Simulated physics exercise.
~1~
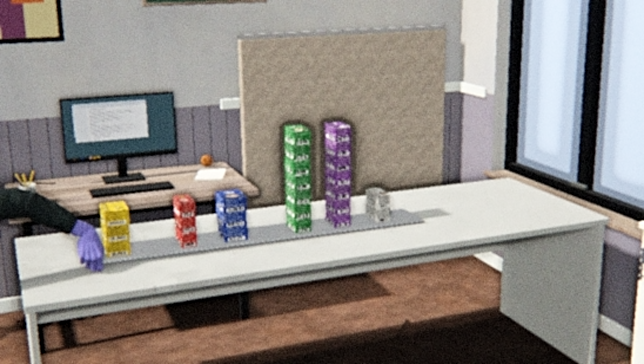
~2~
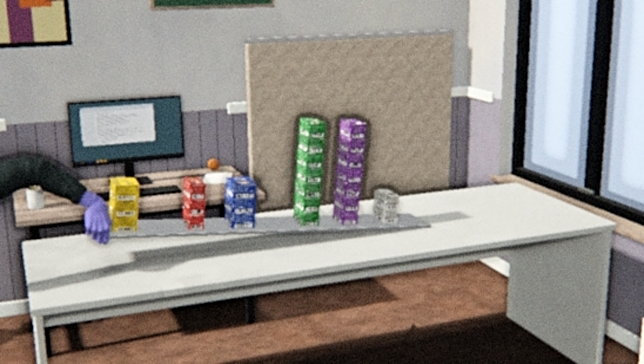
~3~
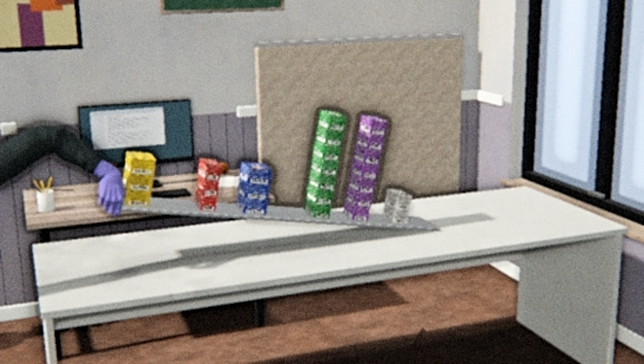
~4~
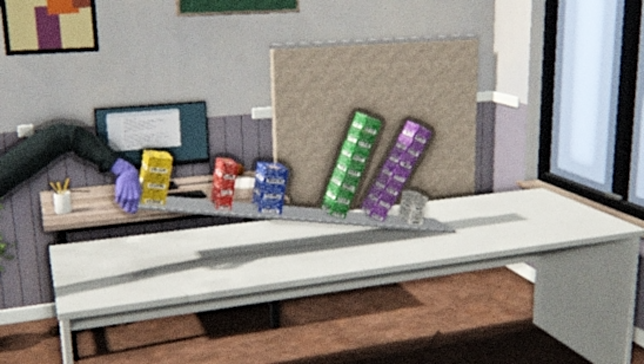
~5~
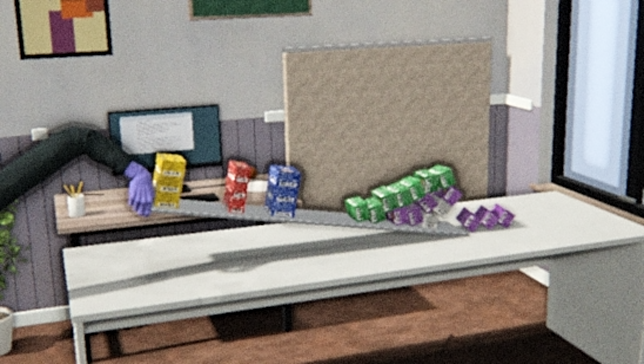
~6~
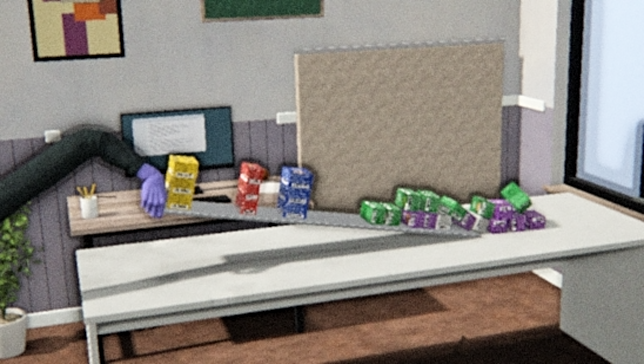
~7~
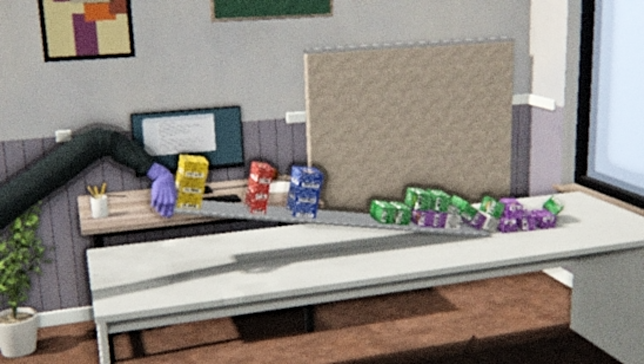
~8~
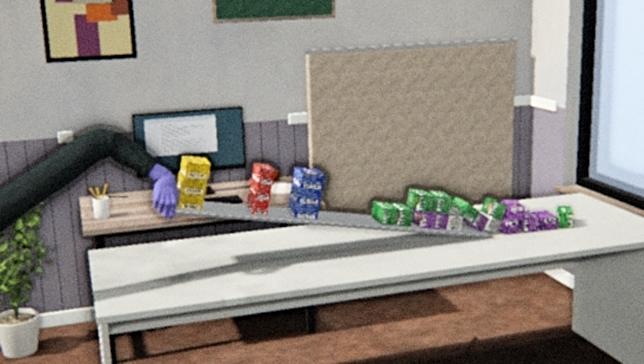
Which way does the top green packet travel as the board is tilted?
It moves to the right, falling with its stack towards the right-hand part of the table.
